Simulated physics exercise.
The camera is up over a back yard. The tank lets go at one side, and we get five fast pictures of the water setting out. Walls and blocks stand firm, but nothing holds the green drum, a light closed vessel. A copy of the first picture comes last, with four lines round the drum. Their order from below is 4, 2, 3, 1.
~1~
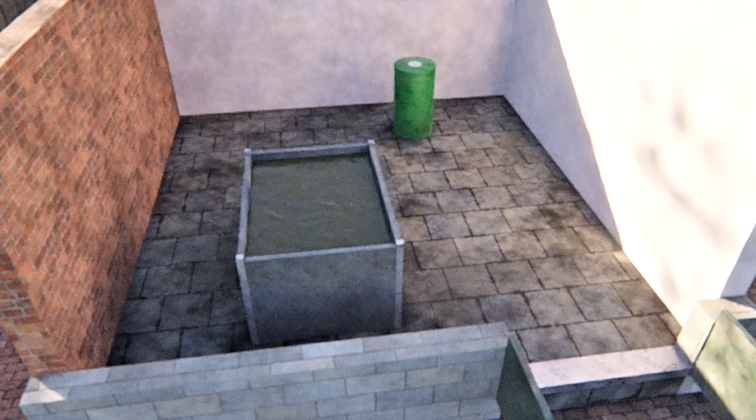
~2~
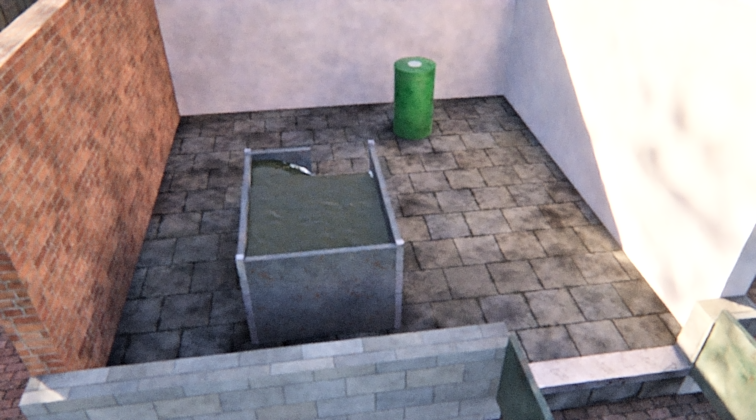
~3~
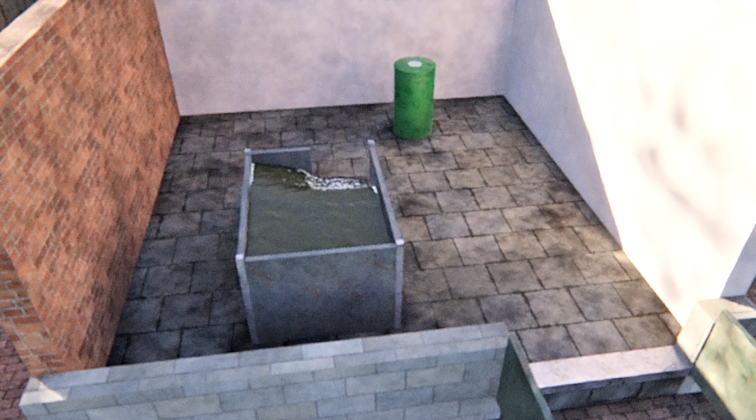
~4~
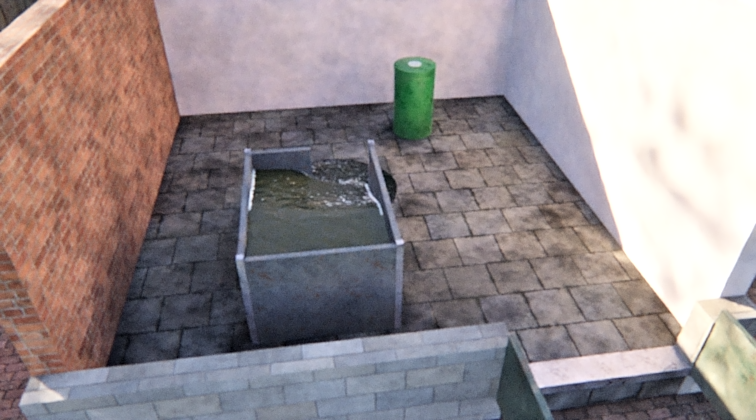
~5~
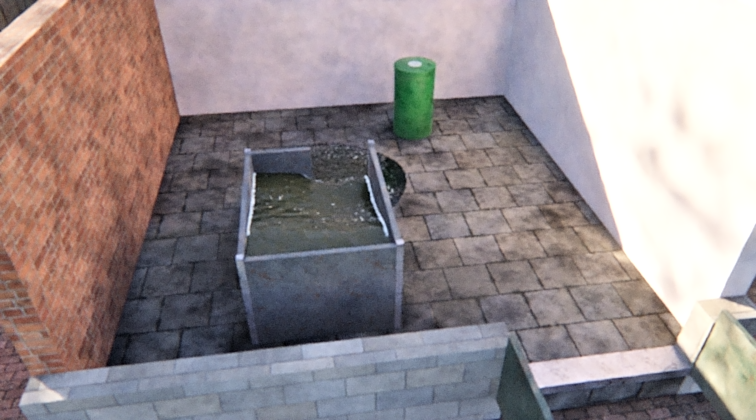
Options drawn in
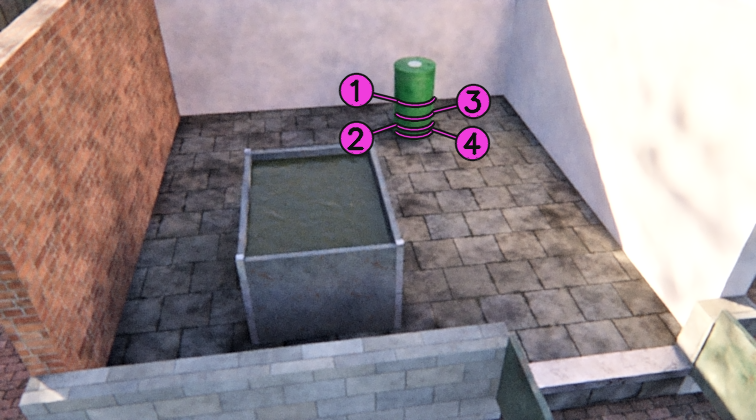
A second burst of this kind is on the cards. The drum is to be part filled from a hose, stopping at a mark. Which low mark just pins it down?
3.
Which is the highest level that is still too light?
That would be 2.
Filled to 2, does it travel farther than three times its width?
No, it does not.
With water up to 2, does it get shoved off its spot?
Yes, it does.
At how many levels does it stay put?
Two of the four.
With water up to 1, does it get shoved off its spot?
No, not at all.
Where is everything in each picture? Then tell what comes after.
The first picture shows lid of the green drum at (415, 64); tank full, its middle at (316, 201); open gate at (600, 315).
In the second picture, water covers 1 % of the ground, mostly out of sight from here.
In the third picture, water covers 3 % of the ground, mostly out of sight from here.
In the fourth picture, water covers 6 % of the ground, mostly out of sight from here.
The fifth picture shows lid of the green drum at (415, 64); 9 % of the ground wet, in view closest to the drum at (350, 148).
On the marked copy, 1 at (418, 105); 2 at (417, 129); 3 at (417, 119); 4 at (416, 137); from the bottom up 4, 2, 3, 1.
With 1, it does not move.
With 2, it is pushed about its own width away.
With 3, it does not move.
With 4, it is pushed about 5 times its own width away.
